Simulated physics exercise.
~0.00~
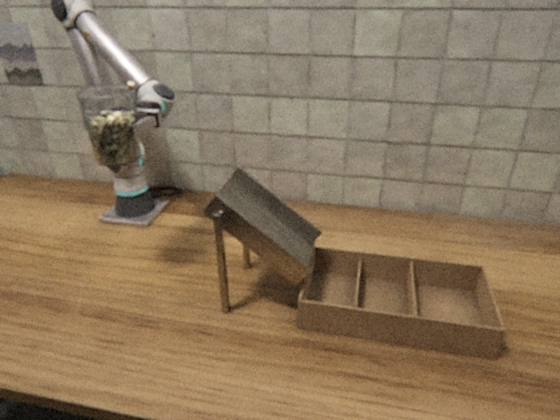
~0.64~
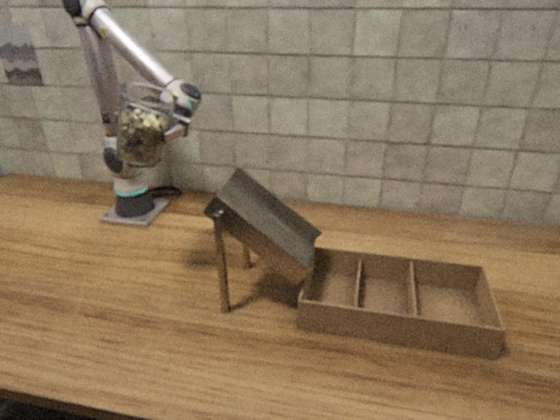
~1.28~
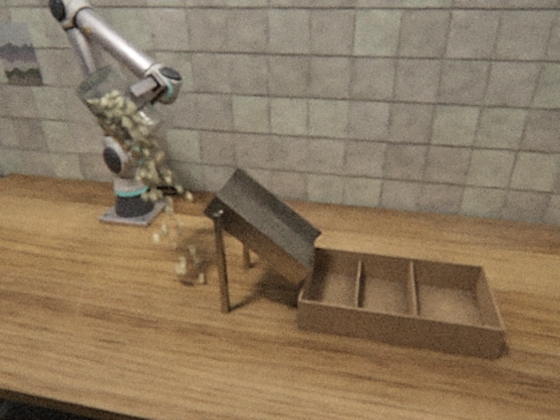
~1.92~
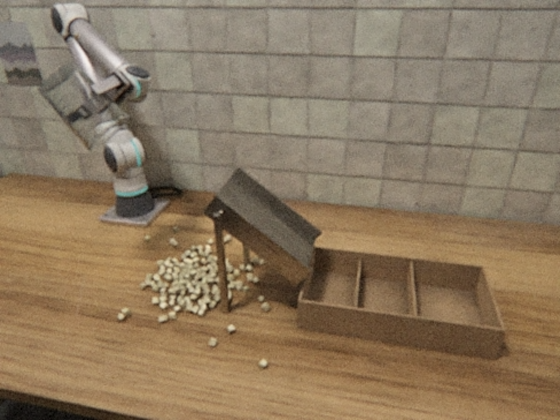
On a wooden table top, a robot arm tips a cup of vegetable dice, spilling them beside the chute and empty divided tray.
